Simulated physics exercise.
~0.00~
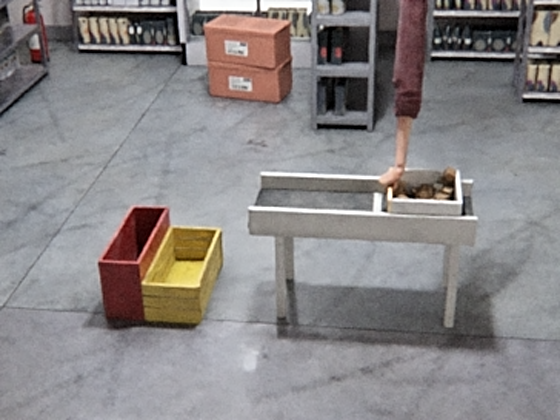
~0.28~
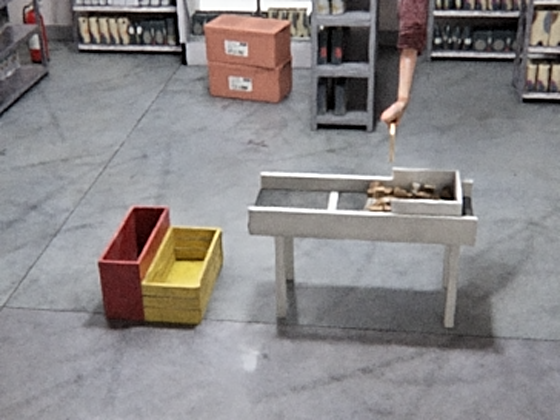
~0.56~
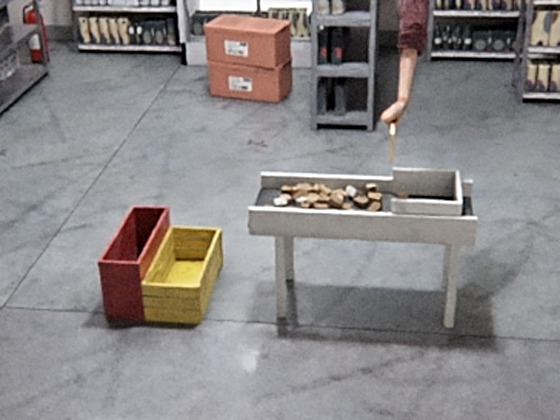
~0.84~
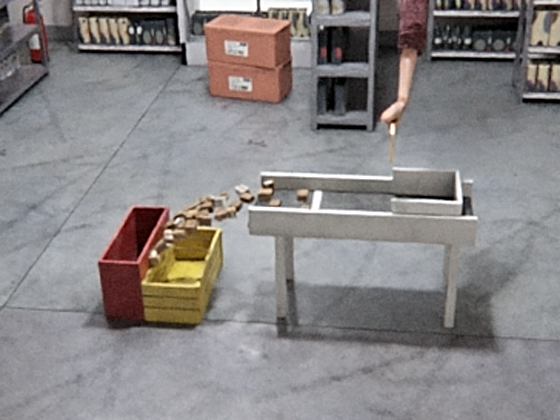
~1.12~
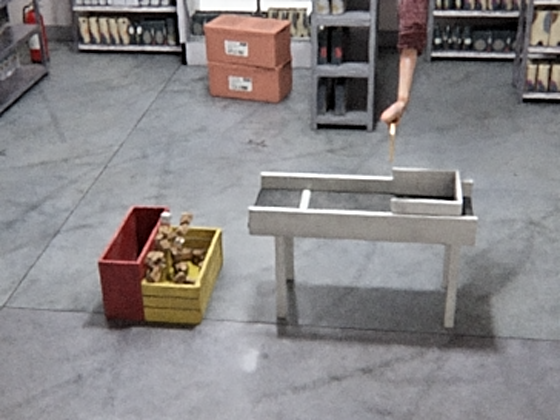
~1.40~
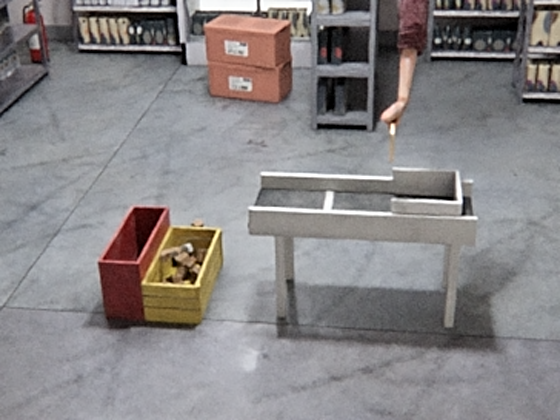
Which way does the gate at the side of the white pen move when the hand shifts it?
The gate moves up, raised by the hand holding it.
In the video, a hand lifts the gate of a white pen, and a belt carries small brown parcels left and off its end. They tumble through the air and settle in a pile in the yellow box, with none visible in the red bin beyond.
